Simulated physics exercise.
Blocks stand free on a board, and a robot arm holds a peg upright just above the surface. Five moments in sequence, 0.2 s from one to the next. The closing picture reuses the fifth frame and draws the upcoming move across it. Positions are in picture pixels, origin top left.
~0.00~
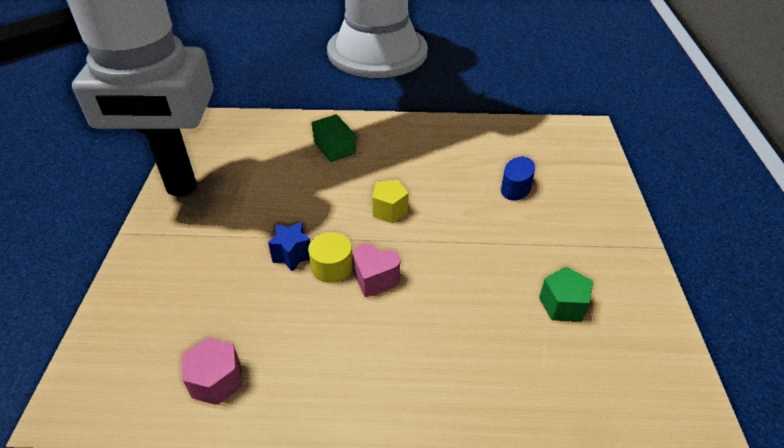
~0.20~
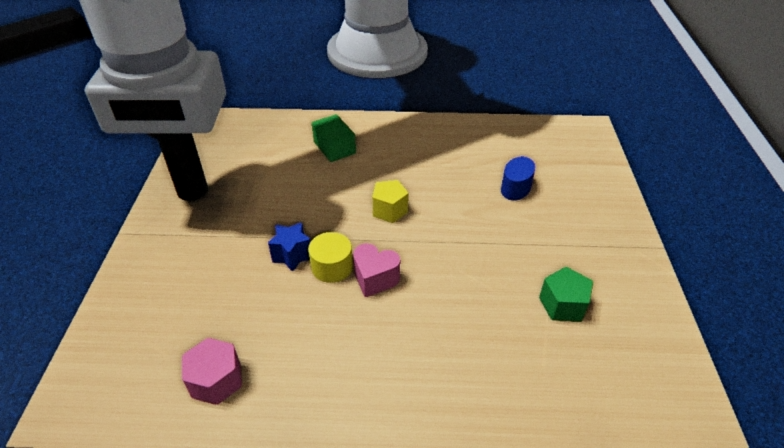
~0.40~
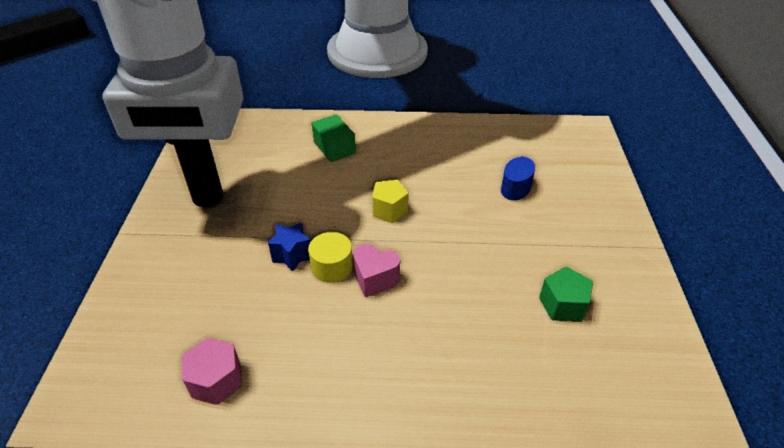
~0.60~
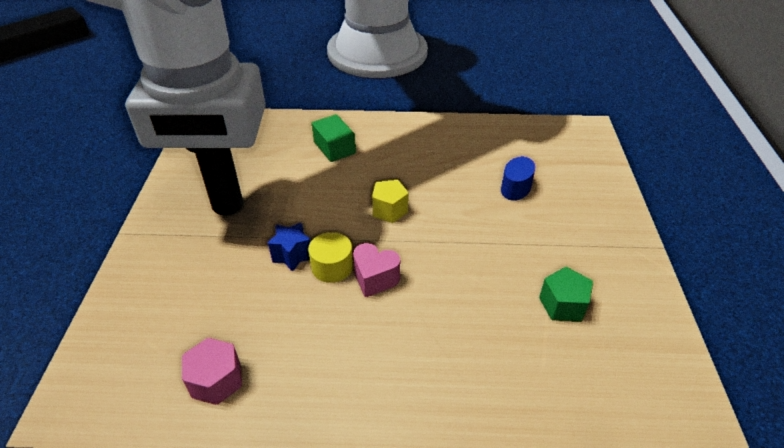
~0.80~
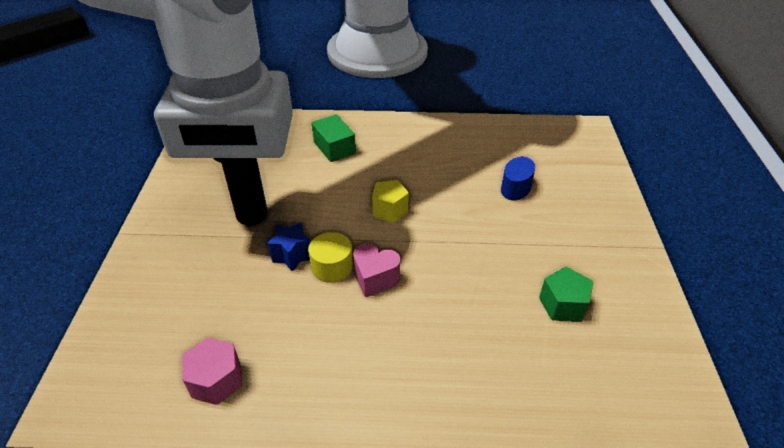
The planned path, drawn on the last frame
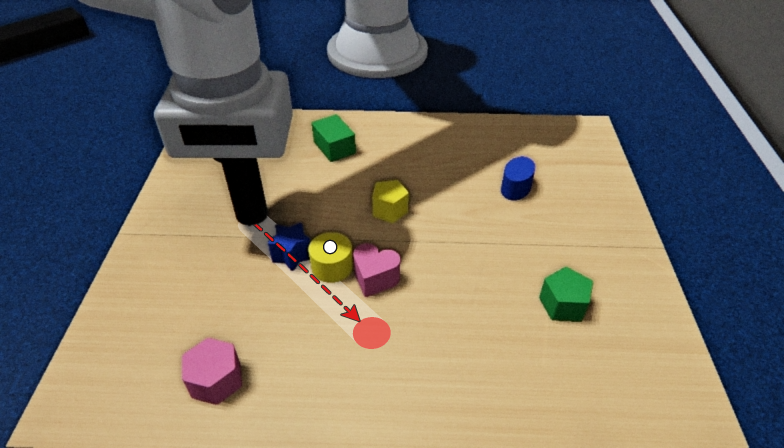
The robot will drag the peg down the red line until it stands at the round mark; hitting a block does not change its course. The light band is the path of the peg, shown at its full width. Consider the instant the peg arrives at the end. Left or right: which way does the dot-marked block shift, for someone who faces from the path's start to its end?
Goes left.
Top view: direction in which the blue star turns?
It turns clockwise.
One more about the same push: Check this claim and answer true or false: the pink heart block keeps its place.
The statement is incorrect.
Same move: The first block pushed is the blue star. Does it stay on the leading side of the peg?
Expect to find it next to or behind the peg.
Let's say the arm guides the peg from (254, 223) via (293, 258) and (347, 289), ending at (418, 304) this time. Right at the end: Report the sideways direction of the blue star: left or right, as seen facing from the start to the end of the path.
Picture yourself facing from the start of the path to its end: The blue star moves off to your right.
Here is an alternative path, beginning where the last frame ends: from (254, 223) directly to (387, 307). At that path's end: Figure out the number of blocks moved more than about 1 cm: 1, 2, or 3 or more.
It looks like three or more blocks will be pushed more than about 1 cm.
Path on the board, in a line from (254, 223) to (372, 333); the dot is on the yellow disc.
On the path given first. One third of the way, peg (288, 247); blue star (304, 257), turned 30° clockwise; yellow disc (344, 257); pink heart block (385, 260), turned 15° clockwise.
Two thirds of the way, peg (327, 283); blue star (322, 299), turned 80° clockwise; yellow disc (367, 270); pink heart block (405, 259).
At the end, peg (371, 324); blue star (327, 320), turned 140° clockwise; yellow disc (396, 285); pink heart block (417, 256), turned 20° anticlockwise.
